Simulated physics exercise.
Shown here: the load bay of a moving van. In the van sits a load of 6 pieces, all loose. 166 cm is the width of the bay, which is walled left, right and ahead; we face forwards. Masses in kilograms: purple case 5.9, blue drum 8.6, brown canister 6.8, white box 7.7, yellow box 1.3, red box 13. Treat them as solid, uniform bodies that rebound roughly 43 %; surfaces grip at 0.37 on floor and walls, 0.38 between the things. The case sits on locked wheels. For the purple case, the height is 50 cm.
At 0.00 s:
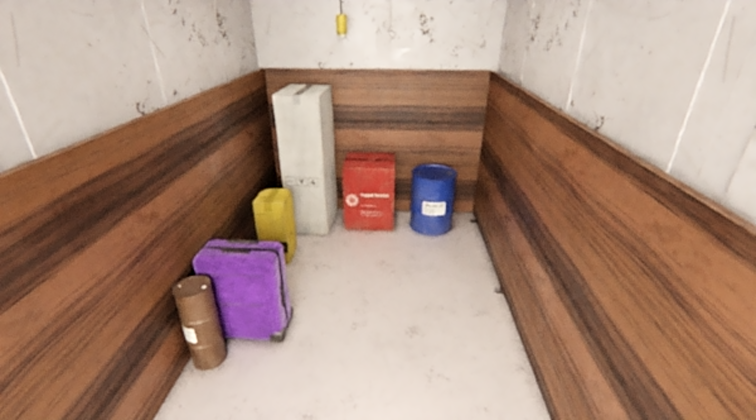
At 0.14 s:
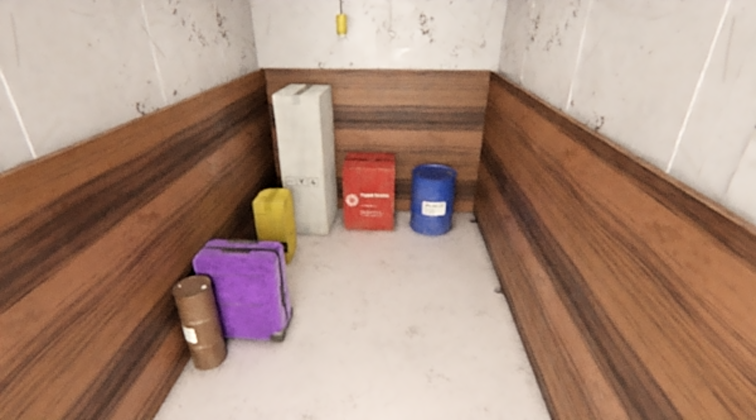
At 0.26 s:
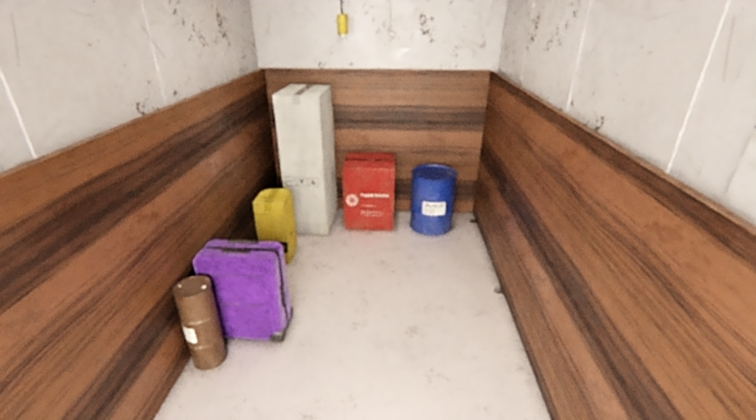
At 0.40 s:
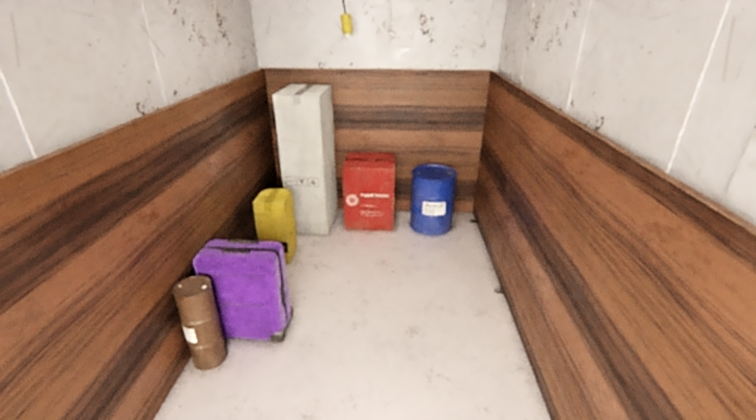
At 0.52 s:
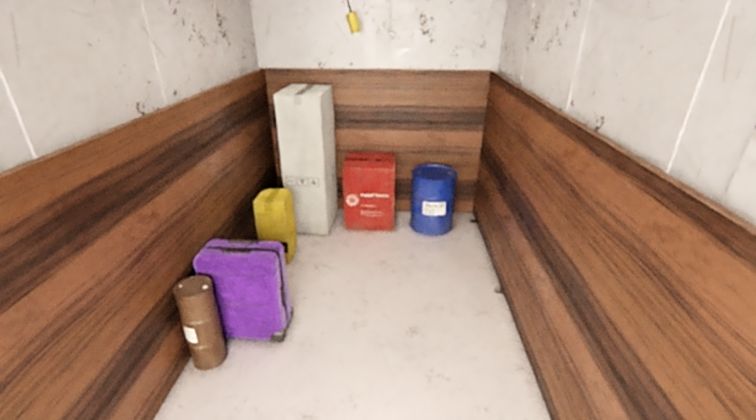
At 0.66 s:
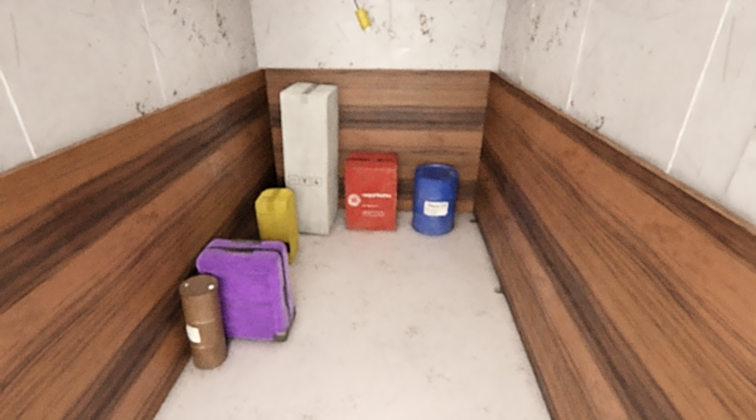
A tall white box shifts slightly right among other containers as a yellow tag swings right.
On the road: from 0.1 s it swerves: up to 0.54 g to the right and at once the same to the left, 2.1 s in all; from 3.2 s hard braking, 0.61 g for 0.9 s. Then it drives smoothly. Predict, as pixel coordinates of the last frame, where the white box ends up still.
Roughly (290, 159).
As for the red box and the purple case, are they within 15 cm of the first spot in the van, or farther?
Red box: Remains in place. Purple case: Is displaced.
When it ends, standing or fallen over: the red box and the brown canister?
Final state - red box: Remains on its base; brown canister: Goes over.
After 0.96 s, force 0.20 g right; white box leaning 20° near (334, 158); brown canister leaning 38°; yellow box slid 9 cm.
After 1.96 s, force 0.25 g left; white box slid 7 cm near (300, 161); brown canister on its side; red box slid 6 cm.
After 3.66 s, force 0.61 g forwards; white box slid 16 cm near (290, 159); brown canister on its side; purple case slid 13 cm.
After 4.06 s, force 0.11 g forwards; white box slid 15 cm near (290, 159); brown canister on its side; purple case slid 66 cm.
At rest (6.1 s), tipped over in the van, brown canister; not toppled but over 15 cm from the start, purple case, white box and yellow box; the other 2 in place, give or take 15 cm. Seen from the same camera at the end, white box near (290, 159).
